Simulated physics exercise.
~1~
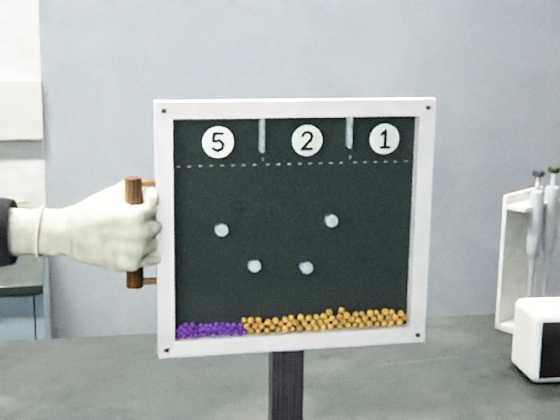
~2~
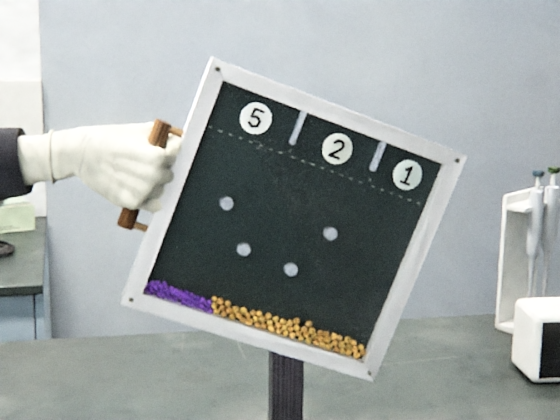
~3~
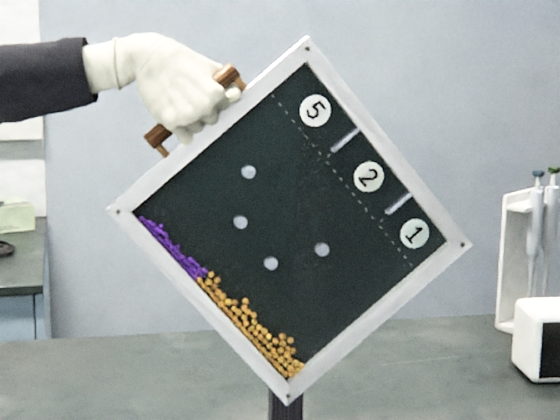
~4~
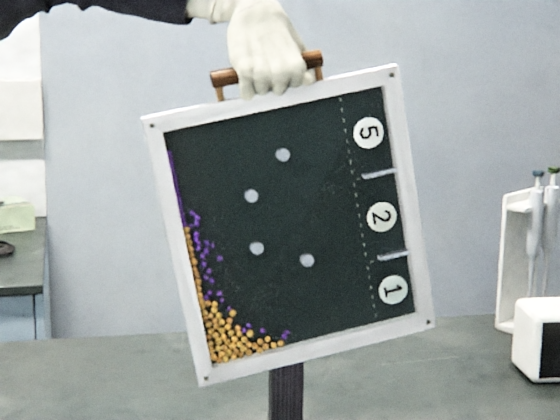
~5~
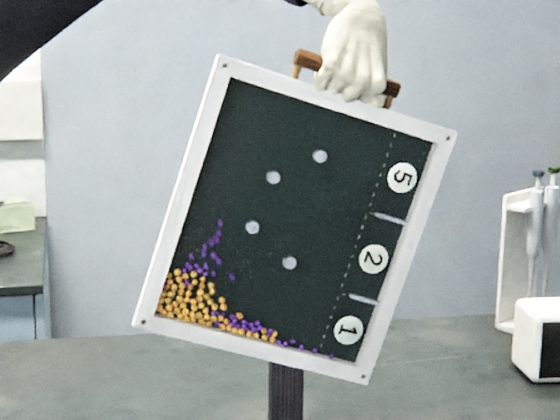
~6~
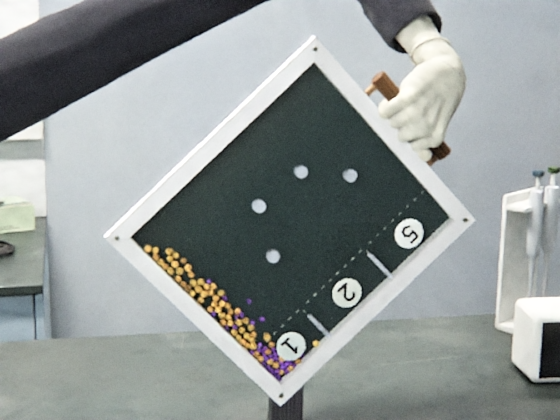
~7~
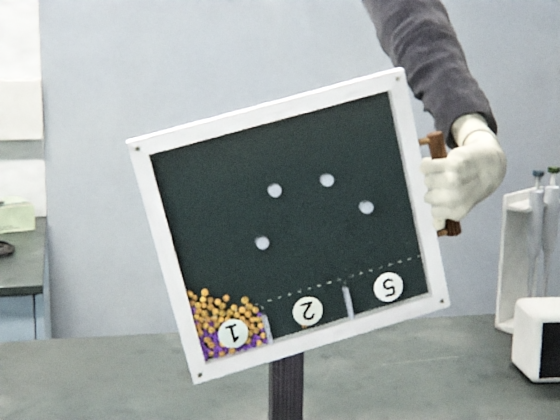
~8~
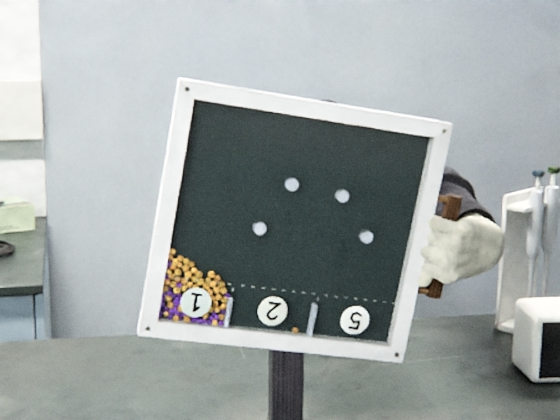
A square case of tan and purple beads was turned clockwise by a gloved hand until it was nearly upside down, and the beads slid along the edges and piled into the pocket marked one, at the lower left.
